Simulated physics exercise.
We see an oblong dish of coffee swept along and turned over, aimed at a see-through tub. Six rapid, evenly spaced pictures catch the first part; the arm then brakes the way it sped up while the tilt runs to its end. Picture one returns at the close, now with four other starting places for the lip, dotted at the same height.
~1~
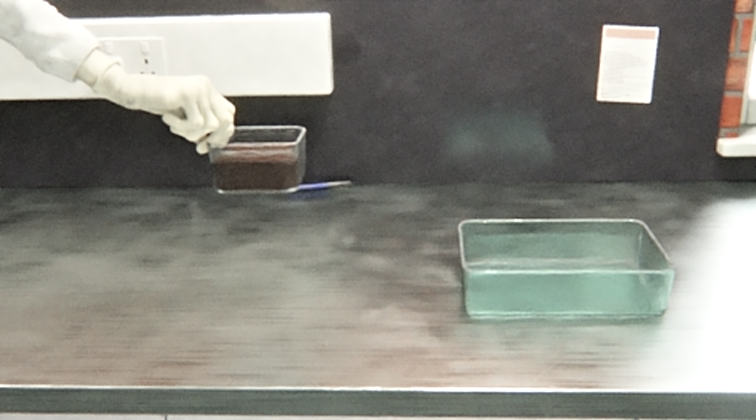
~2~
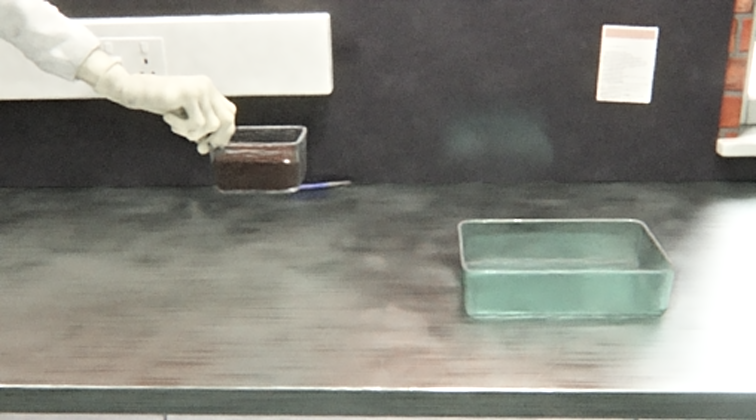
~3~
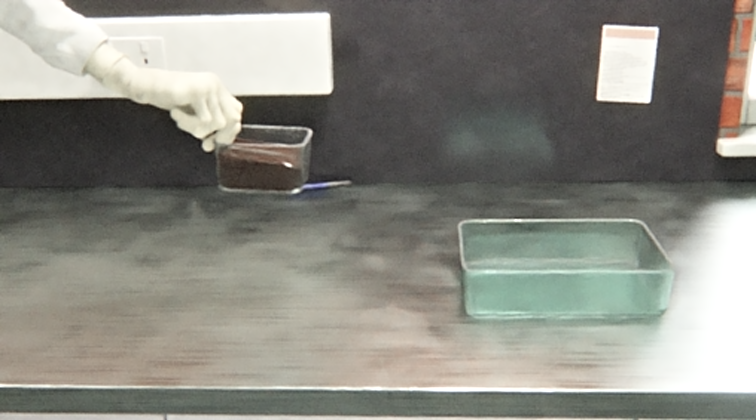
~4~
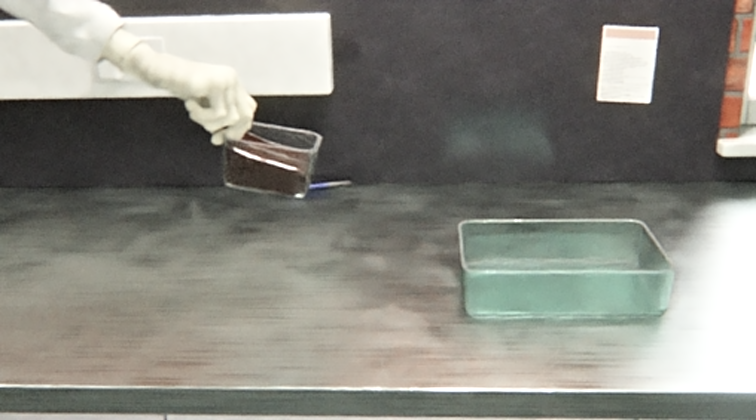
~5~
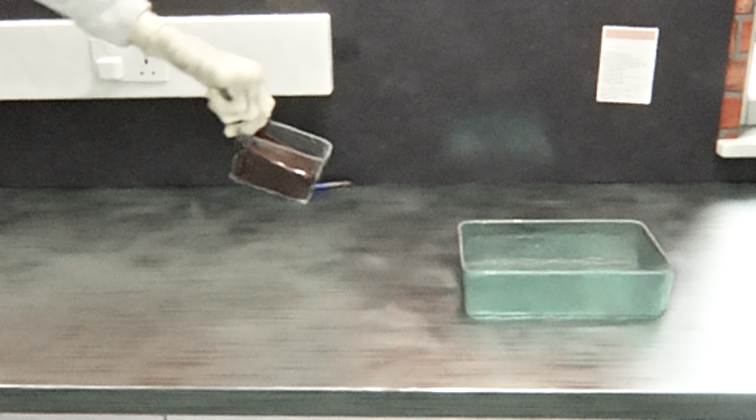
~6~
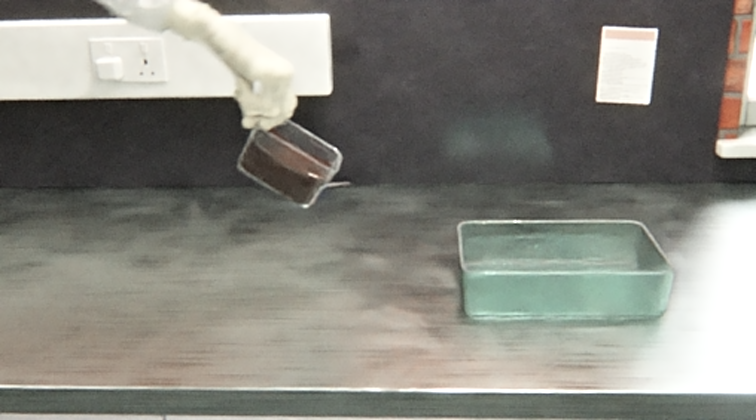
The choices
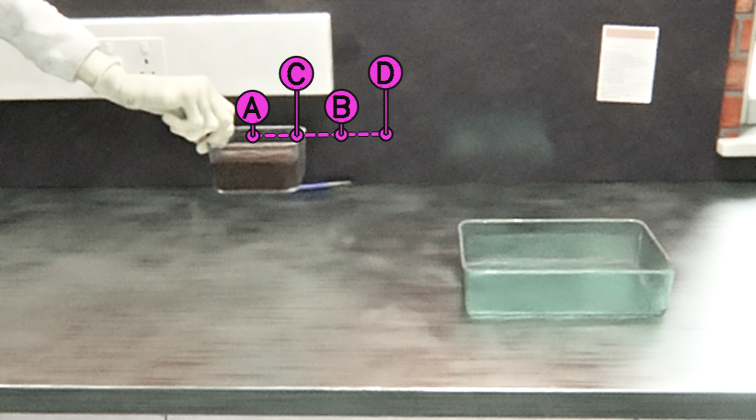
On a dark countertop against a black wall, a gloved hand holds a small clear rectangular dish of dark brown liquid, left of a larger greenish see-through tub. The dish stays upright at first, then the hand lifts slightly and tilts it steadily to the right, the liquid still inside.
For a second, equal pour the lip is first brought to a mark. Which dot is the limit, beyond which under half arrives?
Dot B.
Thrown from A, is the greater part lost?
Yes, it does.
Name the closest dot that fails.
That would be C.
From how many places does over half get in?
Two.
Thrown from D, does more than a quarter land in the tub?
Yes, clearly.
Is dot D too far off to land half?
No.
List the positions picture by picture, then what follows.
Upright, lip at (300, 135); tub from (465, 313) to (666, 314); nothing has left yet.
Upright, lip at (301, 135); nothing has left yet.
Tipped about 3°, lip at (306, 137); nothing has left yet.
Tipped about 10°, lip at (316, 142); nothing has left yet.
Tipped about 21°, lip at (327, 151); nothing has left yet.
Tipped about 33°, lip at (338, 162); nothing has left yet.
On the marked copy, A at (252, 135); B at (341, 134); C at (296, 135); D at (385, 134).
For dot A, about 0 % lands in the tub, 100 % falls short.
For dot B, about 82 % lands in the tub, 8 % falls short and 10 % goes beside or beyond.
For dot C, about 4 % lands in the tub, 91 % falls short and 6 % goes beside or beyond.
For dot D, about 80 % lands in the tub, 3 % falls short and 17 % goes beside or beyond.
